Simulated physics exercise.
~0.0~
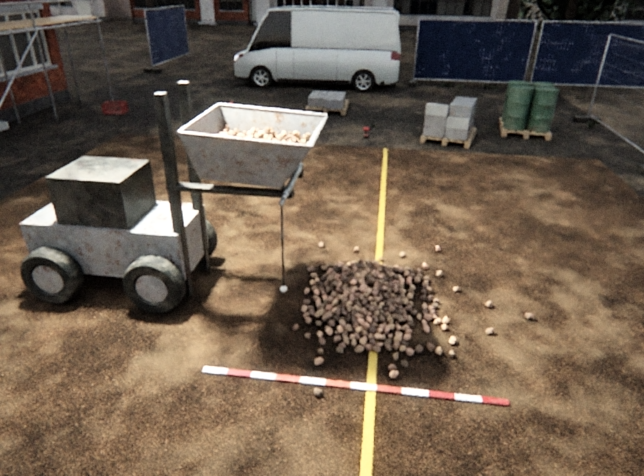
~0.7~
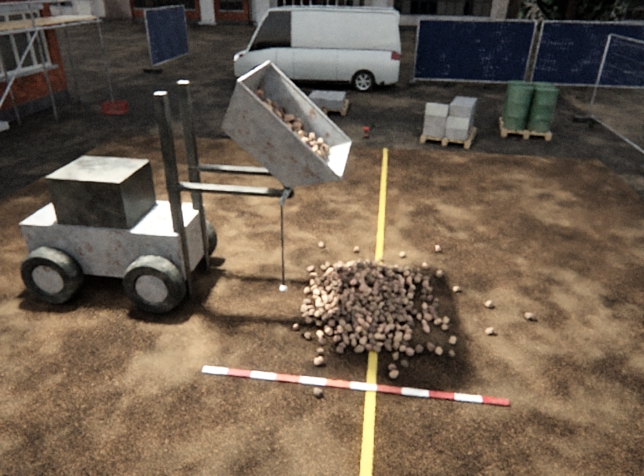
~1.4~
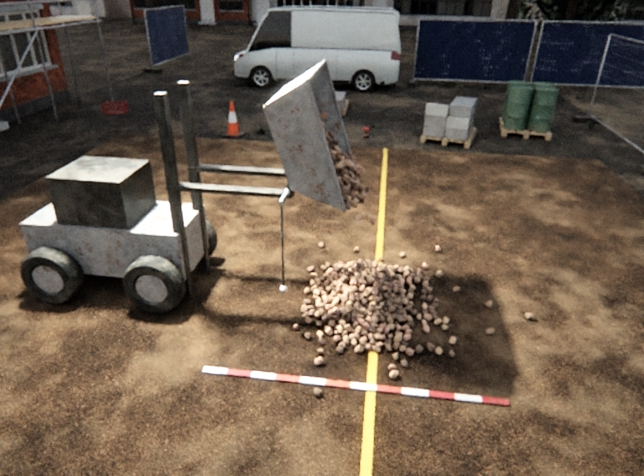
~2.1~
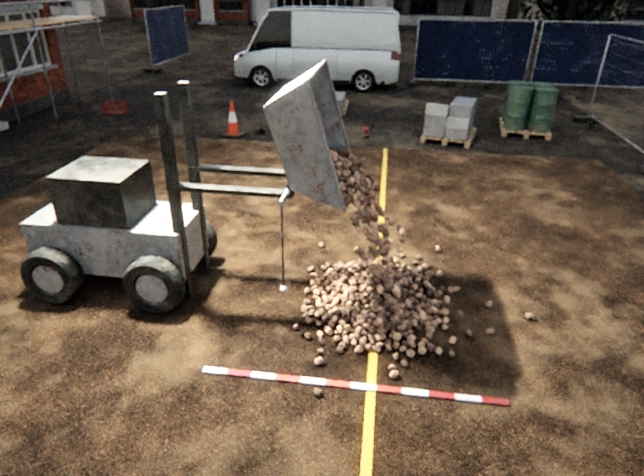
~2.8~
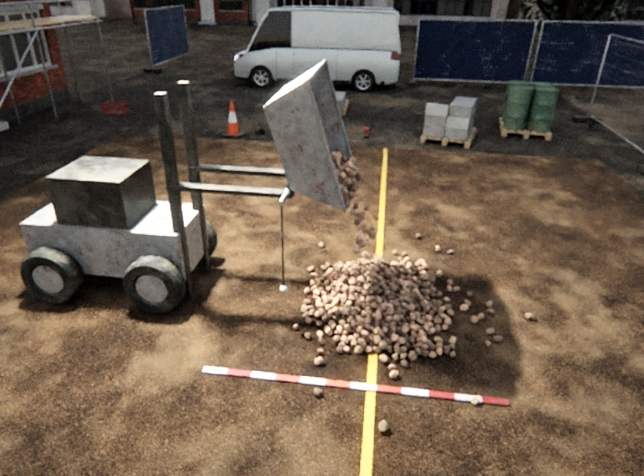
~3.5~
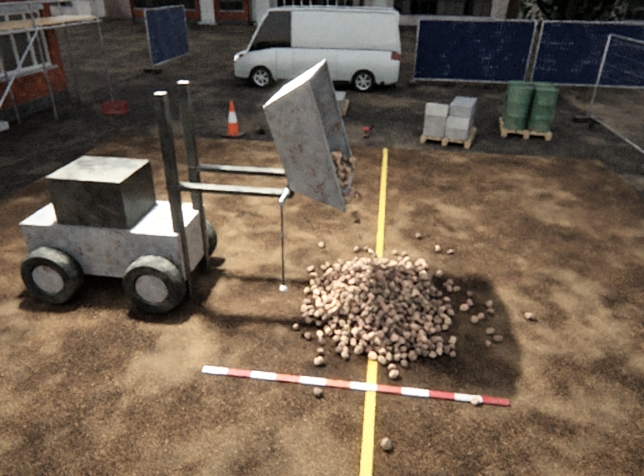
In a dirt yard, a fork truck tips its raised grey skip, spilling stones onto a heap across a yellow line, some remaining inside.
